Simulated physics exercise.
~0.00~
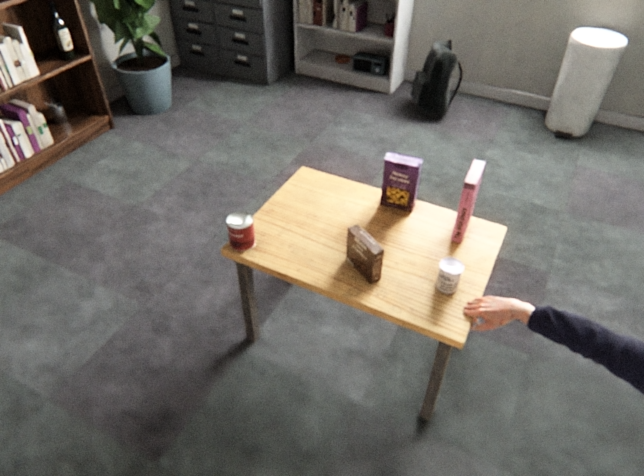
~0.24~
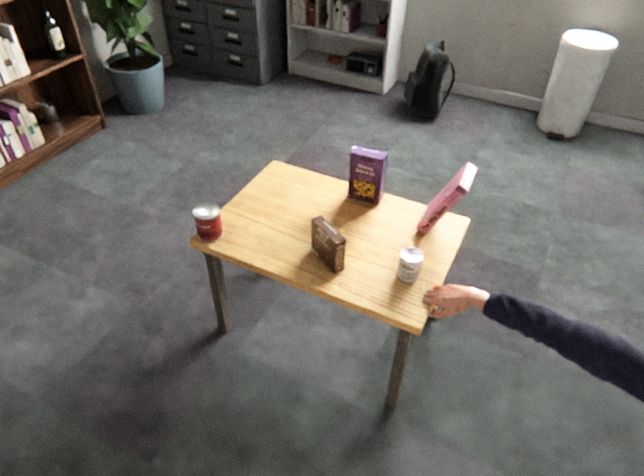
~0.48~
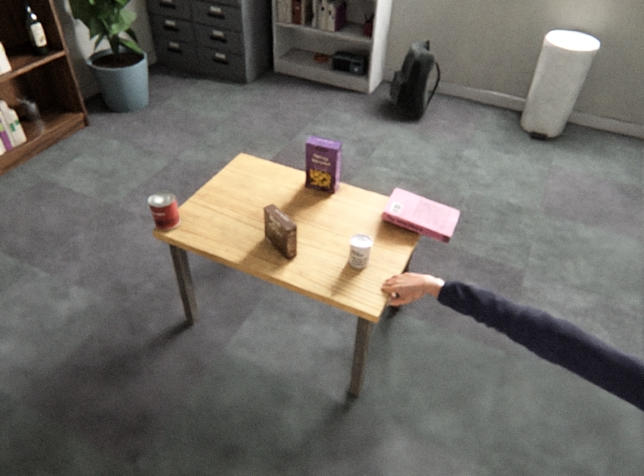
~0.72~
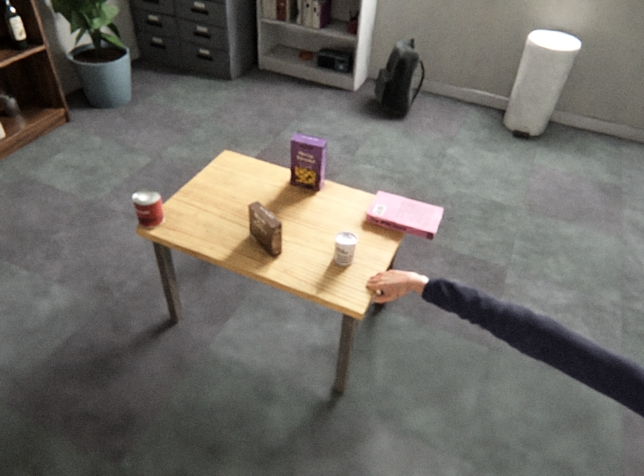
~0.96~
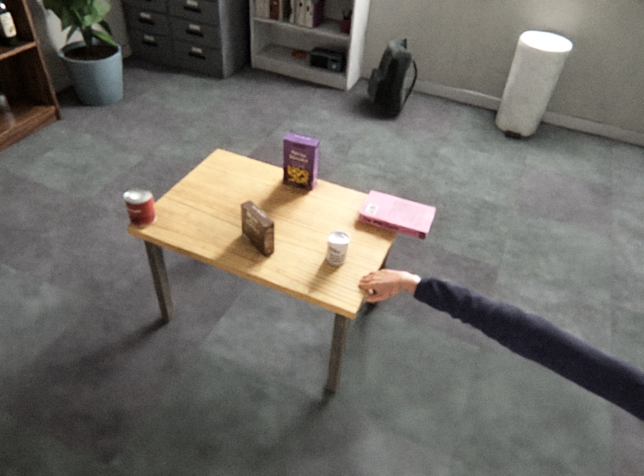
To begin with, a red tin, a white tin, a brown packet, a purple packet and an upright pink book stand on a light wooden table, with a hand at its near right corner. The hand pushes the table to the left as the view drifts slightly right. The pink book tips over to the right while the other items ride along upright. It drops flat at the right edge, partly overhanging it. The table then comes to rest with the hand still at its corner, the book lying down and both tins and both packets still standing.
